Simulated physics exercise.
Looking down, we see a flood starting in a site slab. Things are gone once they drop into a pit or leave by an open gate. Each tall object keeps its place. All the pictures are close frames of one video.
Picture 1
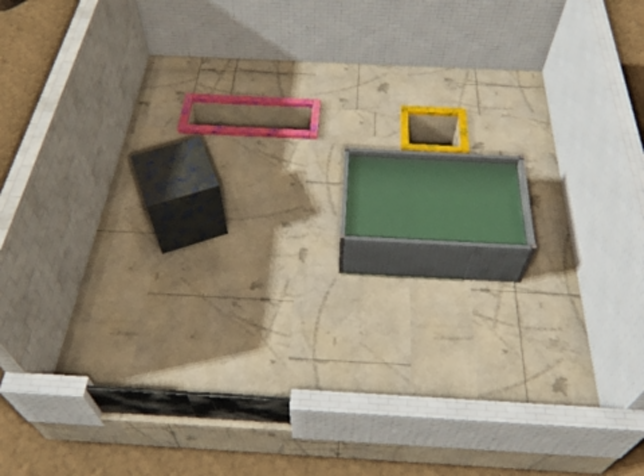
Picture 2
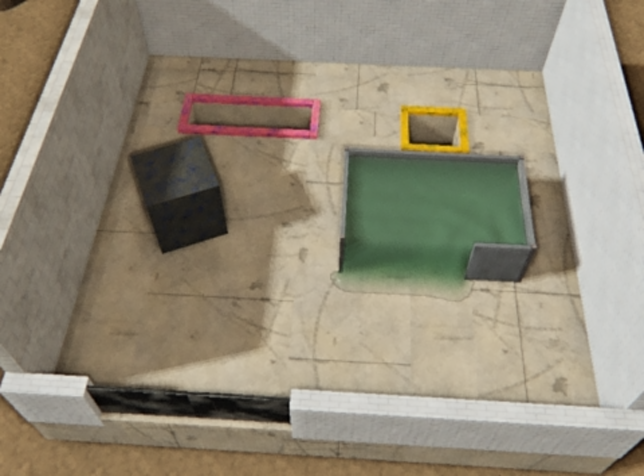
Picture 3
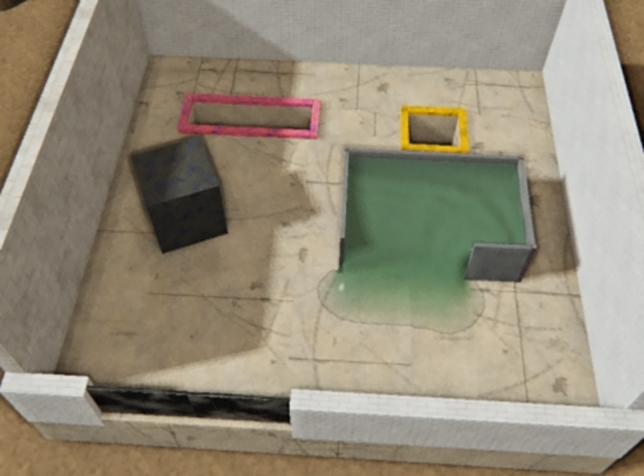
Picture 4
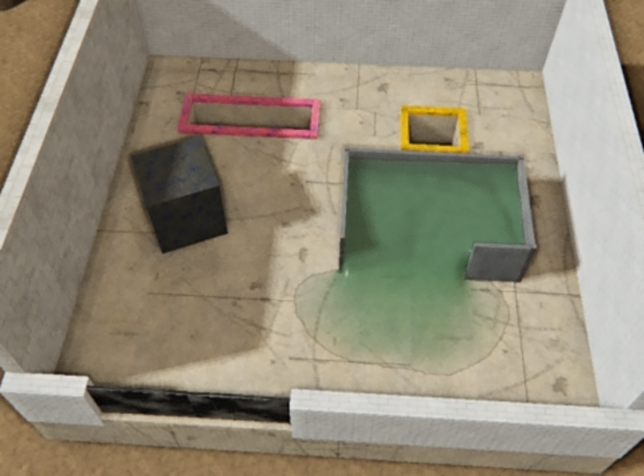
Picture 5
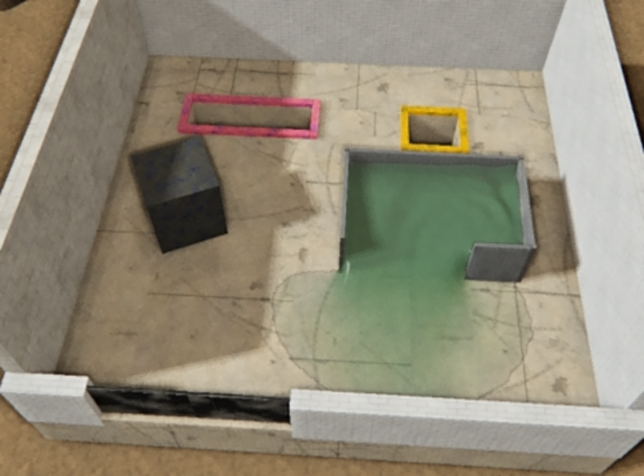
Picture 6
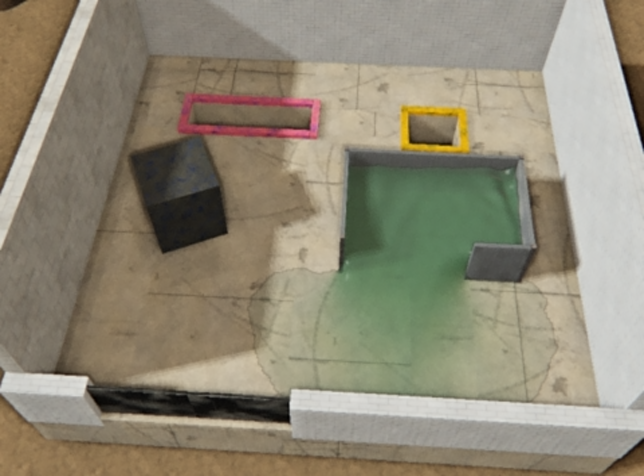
At first, green liquid sits still in a grey rectangular tank on a walled slab, near a dark block and pink and yellow bordered openings. Then part of the tank's near side is gone, and the liquid pours through the gap, spreading across the floor toward the viewer and sideways.
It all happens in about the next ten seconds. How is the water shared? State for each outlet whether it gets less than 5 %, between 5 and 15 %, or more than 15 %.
In the end the gate drains a share short of five per cent; the pink pit drains a share short of five per cent; the yellow pit drains a share short of five per cent.
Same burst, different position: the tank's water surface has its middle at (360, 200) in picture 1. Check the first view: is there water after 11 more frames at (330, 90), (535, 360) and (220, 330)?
Spot one unwetted, spot two wetted, spot three wetted.
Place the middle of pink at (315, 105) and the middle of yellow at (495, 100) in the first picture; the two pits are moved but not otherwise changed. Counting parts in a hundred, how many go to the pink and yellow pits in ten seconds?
I reckon pink ends up with 0 percent and yellow with 8 percent.
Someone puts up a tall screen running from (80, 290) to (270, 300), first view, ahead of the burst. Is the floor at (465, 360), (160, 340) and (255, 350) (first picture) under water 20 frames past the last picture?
Okay, the first comes out soaked, the next soaked, and the last soaked.
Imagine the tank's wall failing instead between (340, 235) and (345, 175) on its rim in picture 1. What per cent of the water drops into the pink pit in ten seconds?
The pink pit takes 10 per cent.
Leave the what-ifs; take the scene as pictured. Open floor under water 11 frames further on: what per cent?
That comes to about 30 per cent.
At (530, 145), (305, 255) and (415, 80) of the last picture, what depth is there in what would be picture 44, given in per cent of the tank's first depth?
8, 2, 6 %.
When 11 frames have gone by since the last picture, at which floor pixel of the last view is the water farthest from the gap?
I'd put it around (48, 397).
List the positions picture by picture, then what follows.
Still water in the tank at (435, 199), in the first picture.
The front is at (334, 275), out from the gap at (405, 261), in the second picture.
The front is at (325, 293), out from the gap at (405, 263), in the third picture.
The front is at (453, 368), out from the gap at (405, 265), in the fourth picture.
Water pours out at (405, 265) and has run to a hidden place, in the fifth picture.
The front is at a hidden place, out from the gap at (405, 265), in the sixth picture.
A moment on, water covers 20 % of the floor; the gate 0 %, the pink pit 0 %, the yellow pit 0 %.
Next, water covers 30 % of the floor; the gate 0 %, the pink pit 0 %, the yellow pit 0 %.
Then, water covers 50 % of the floor; the gate 0 %, the pink pit 0 %, the yellow pit 0 %.
Later, water covers 80 % of the floor; the gate 0 %, the pink pit 0 %, the yellow pit 0 %.
In the end, water covers 95 % of the floor; the gate 0 %, the pink pit 1 %, the yellow pit 0 %.
